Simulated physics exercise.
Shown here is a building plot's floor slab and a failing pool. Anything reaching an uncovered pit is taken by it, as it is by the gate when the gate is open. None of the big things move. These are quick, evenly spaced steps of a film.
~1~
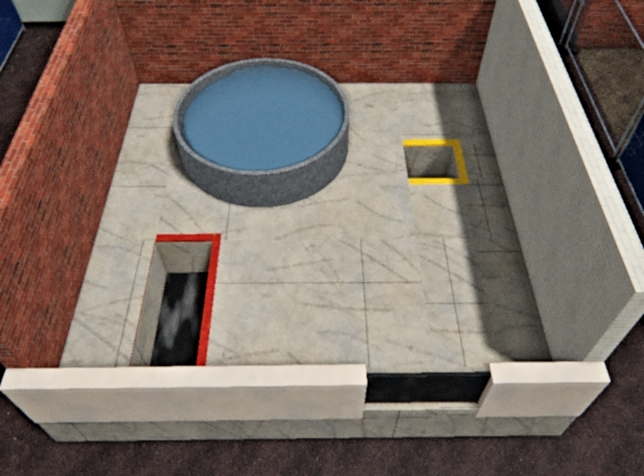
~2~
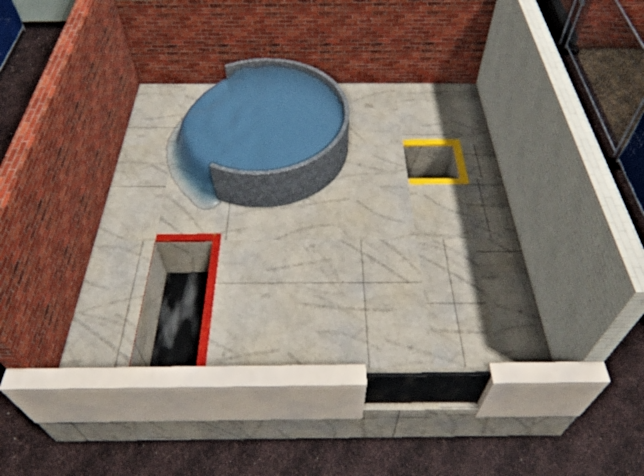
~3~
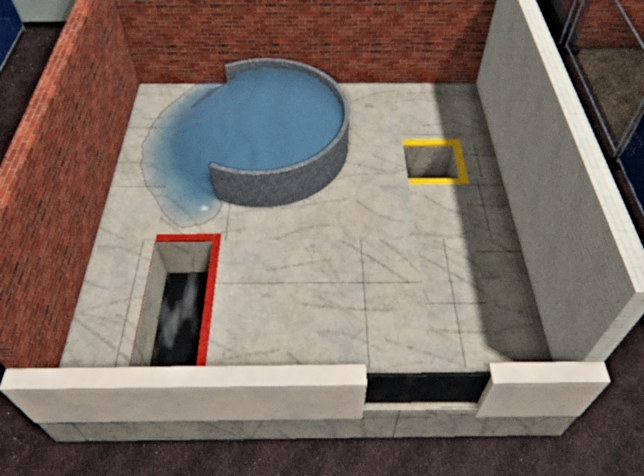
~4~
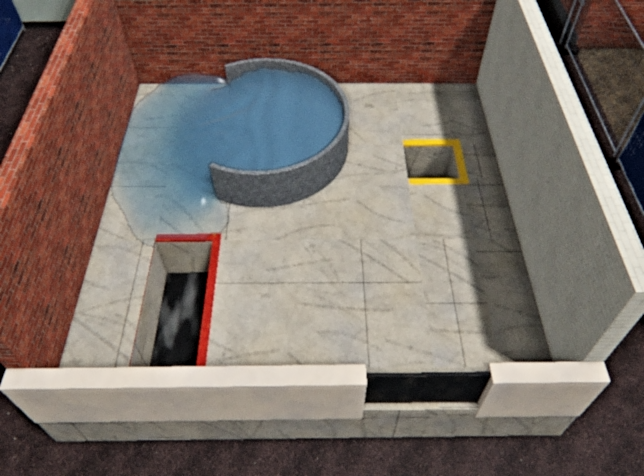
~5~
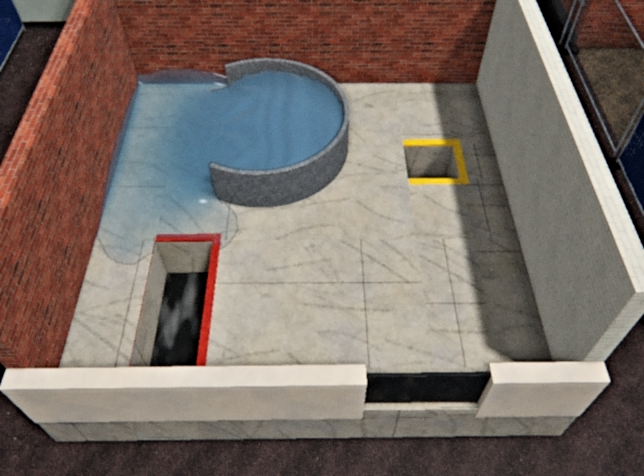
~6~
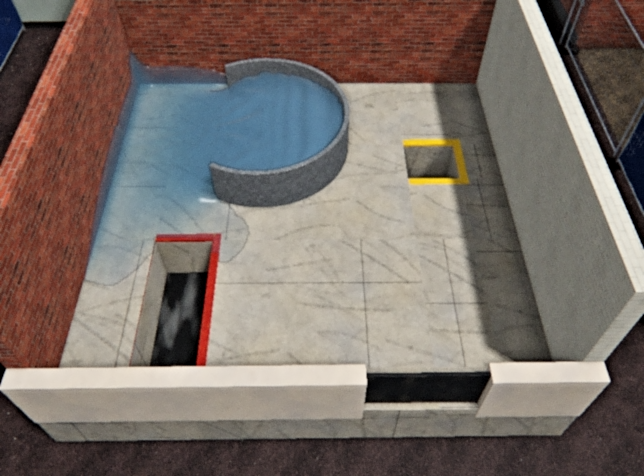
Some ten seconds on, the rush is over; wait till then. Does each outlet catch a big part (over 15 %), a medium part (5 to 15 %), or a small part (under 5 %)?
Parts caught - gate: A small part; yellow pit: A small part; red pit: A big part.
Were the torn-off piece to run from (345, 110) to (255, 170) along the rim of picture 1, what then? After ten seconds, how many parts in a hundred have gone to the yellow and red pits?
Parts in a hundred: Yellow 25, red 25.
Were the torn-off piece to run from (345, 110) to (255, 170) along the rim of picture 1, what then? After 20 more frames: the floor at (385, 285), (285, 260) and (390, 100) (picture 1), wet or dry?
Taking them in order, I'd say swamped, swamped and not reached.
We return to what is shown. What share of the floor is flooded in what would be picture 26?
My estimate is roughly 55 percent.
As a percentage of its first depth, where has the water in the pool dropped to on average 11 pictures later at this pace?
Around 38 in a hundred, give or take.
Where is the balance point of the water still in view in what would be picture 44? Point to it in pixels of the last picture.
Close to (254, 172), I reckon.
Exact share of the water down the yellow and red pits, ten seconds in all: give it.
Close to 2 in a hundred and 48 in a hundred, in that order.
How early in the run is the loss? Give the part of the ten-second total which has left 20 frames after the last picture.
It would be around 35 %.
A moment on, water covers 25 % of the floor; the gate 0 %, the yellow pit 0 %, the red pit 1 %.
Next, water covers 30 % of the floor; the gate 0 %, the yellow pit 0 %, the red pit 4 %.
Then, water covers 55 % of the floor; the gate 0 %, the yellow pit 0 %, the red pit 18 %.
Later, water covers 65 % of the floor; the gate 0 %, the yellow pit 1 %, the red pit 35 %.
In the end, water covers 75 % of the floor; the gate 0 %, the yellow pit 3 %, the red pit 49 %.
